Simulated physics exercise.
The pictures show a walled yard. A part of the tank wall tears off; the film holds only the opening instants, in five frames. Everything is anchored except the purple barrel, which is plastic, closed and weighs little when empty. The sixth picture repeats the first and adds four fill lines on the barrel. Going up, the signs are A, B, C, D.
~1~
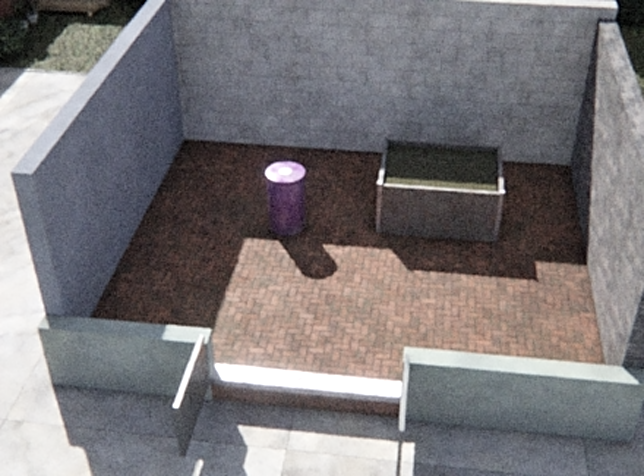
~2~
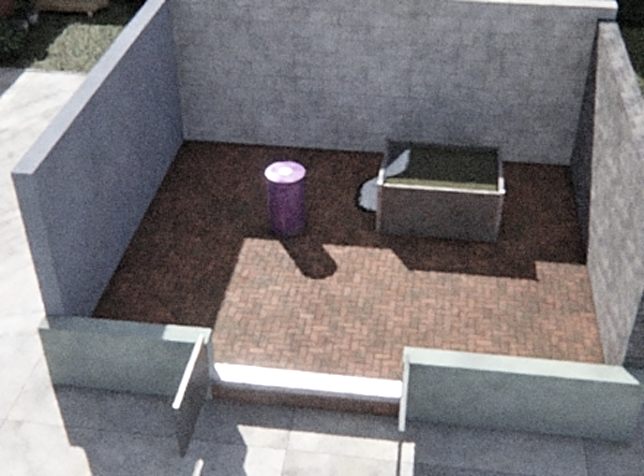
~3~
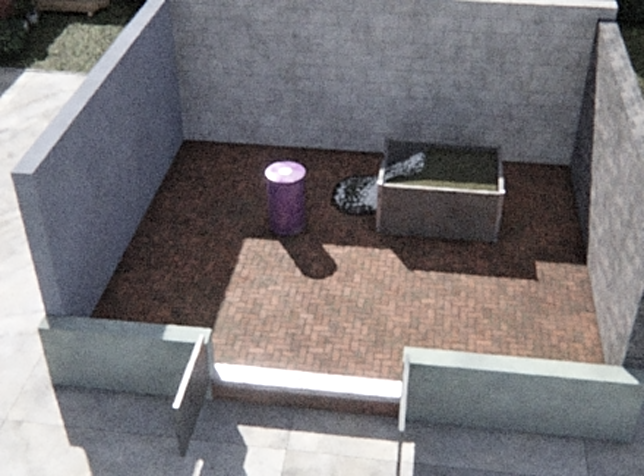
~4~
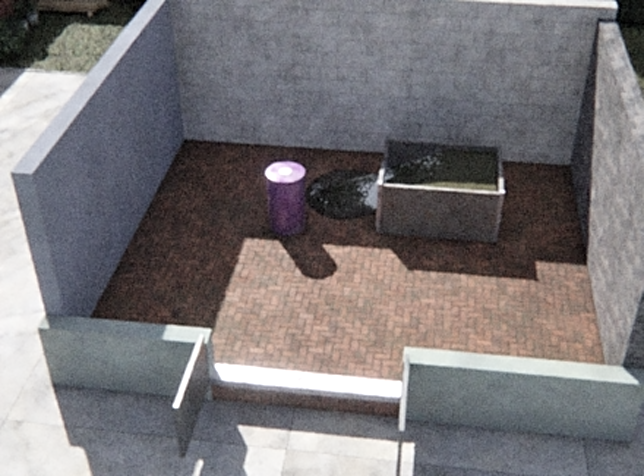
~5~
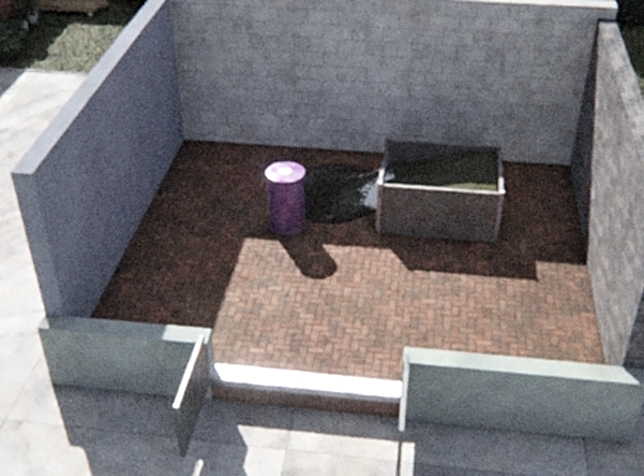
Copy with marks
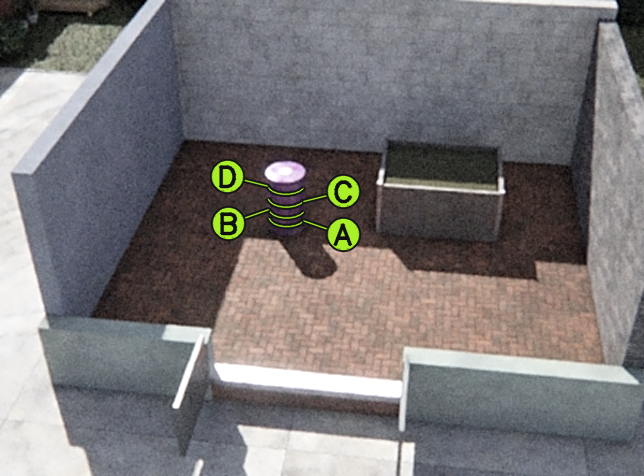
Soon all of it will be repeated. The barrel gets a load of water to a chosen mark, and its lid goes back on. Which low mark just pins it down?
A will do.
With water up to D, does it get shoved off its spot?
No, that is safe.
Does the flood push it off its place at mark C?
No, not at all.
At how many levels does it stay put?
All of the four.
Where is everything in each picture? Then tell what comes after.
Lid of the purple barrel at (286, 172); tank full, its middle at (441, 170); open gate at (307, 341).
Water covers 1 % of the ground and is seen nearest the barrel at (364, 203).
Water covers 2 % of the ground and is seen nearest the barrel at (346, 208).
Water covers 4 % of the ground and is seen nearest the barrel at (327, 212).
Lid of the purple barrel at (286, 172); water covers 6 % of the ground and is seen nearest the barrel at (301, 210).
On the marked copy, A at (284, 226); B at (283, 217); C at (283, 207); D at (283, 194); from the bottom up A, B, C, D.
Choosing A, it does not move.
Choosing B, it does not move.
Choosing C, it does not move.
Choosing D, it does not move.
